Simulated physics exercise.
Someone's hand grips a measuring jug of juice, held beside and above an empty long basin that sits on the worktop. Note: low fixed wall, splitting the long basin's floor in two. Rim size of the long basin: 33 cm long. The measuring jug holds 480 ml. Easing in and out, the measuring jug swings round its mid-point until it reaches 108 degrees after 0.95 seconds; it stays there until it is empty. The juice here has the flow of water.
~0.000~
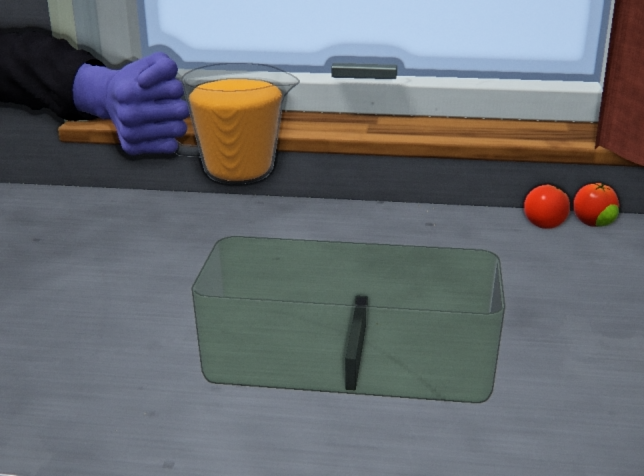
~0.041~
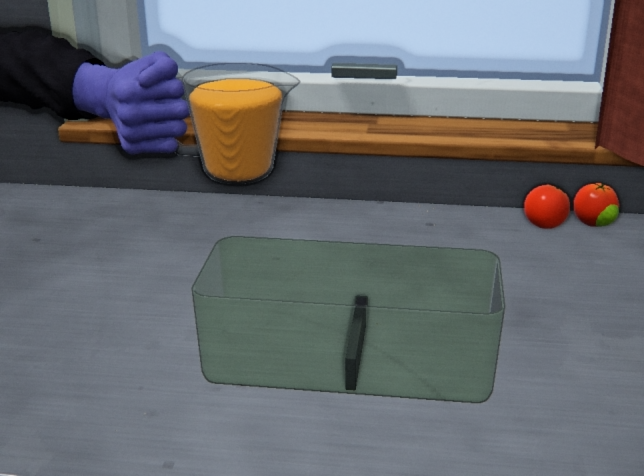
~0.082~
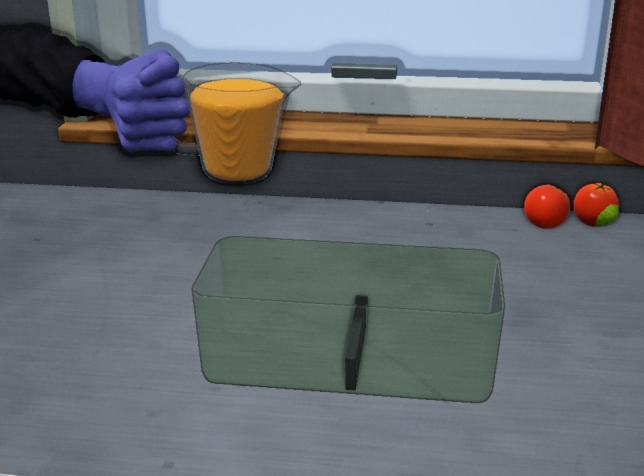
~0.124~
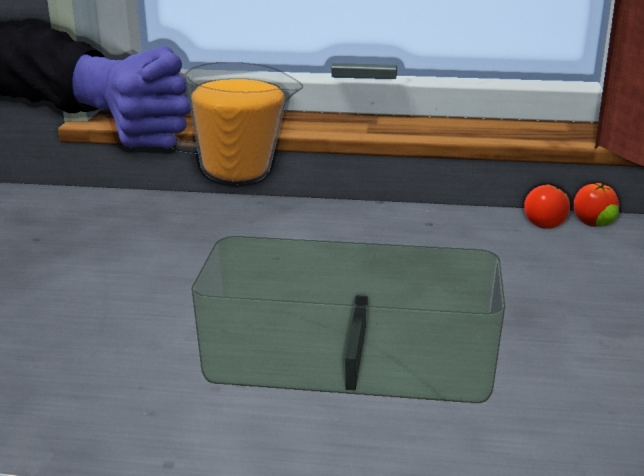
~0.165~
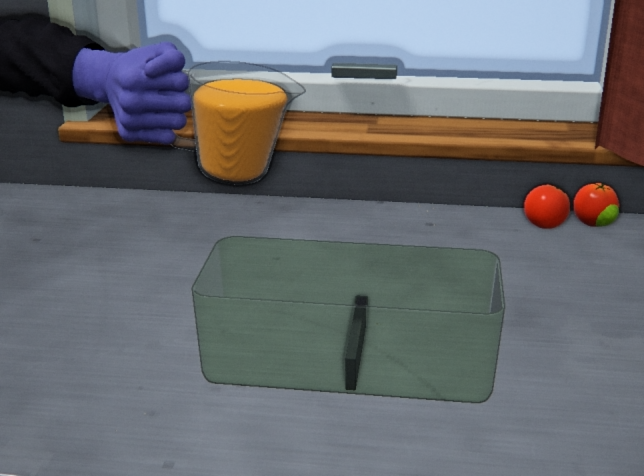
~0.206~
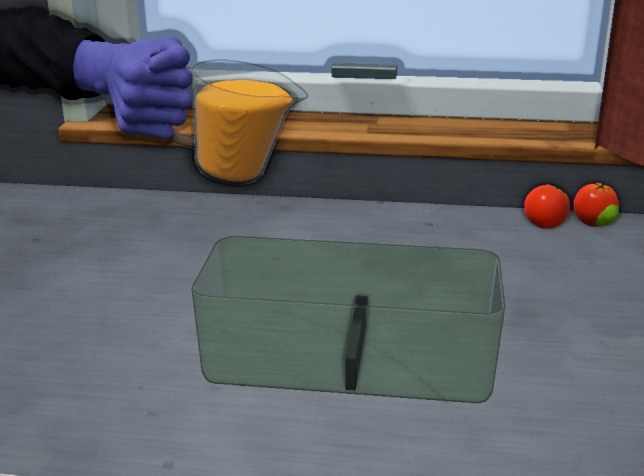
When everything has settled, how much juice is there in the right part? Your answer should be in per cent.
57 out of 100.
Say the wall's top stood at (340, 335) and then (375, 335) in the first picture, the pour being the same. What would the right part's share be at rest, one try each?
The first try gives 80 percent and the second 25 percent.
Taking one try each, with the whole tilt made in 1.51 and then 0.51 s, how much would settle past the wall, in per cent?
Roughly 70 per cent the first time and 35 per cent the second.
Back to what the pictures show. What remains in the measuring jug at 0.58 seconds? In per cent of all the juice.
Around 68 in a hundred.
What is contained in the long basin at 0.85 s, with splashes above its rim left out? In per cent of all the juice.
Around 68 in a hundred.
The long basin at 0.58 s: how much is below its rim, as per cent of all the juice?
The basin holds roughly 6 in a hundred parts at that moment.
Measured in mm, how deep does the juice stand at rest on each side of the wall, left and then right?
Left roughly 8 mm; right roughly 14 mm.
After 0.58 s the tilt is 72° and 67 per cent is still to pour, 1 is left of the wall and 6 right of it.
After 0.85 s the tilt is 105° and 11 per cent is still to pour, 18 is left of the wall and 50 right of it.
After 1.14 s the tilt is 108° and 0 per cent is still to pour, 42 is left of the wall and 56 right of it.
After 1.45 s the tilt is 108° and 0 per cent is still to pour, 42 is left of the wall and 57 right of it.
In the end 42 per cent lies left of the wall, 57 right of it and 1 outside.
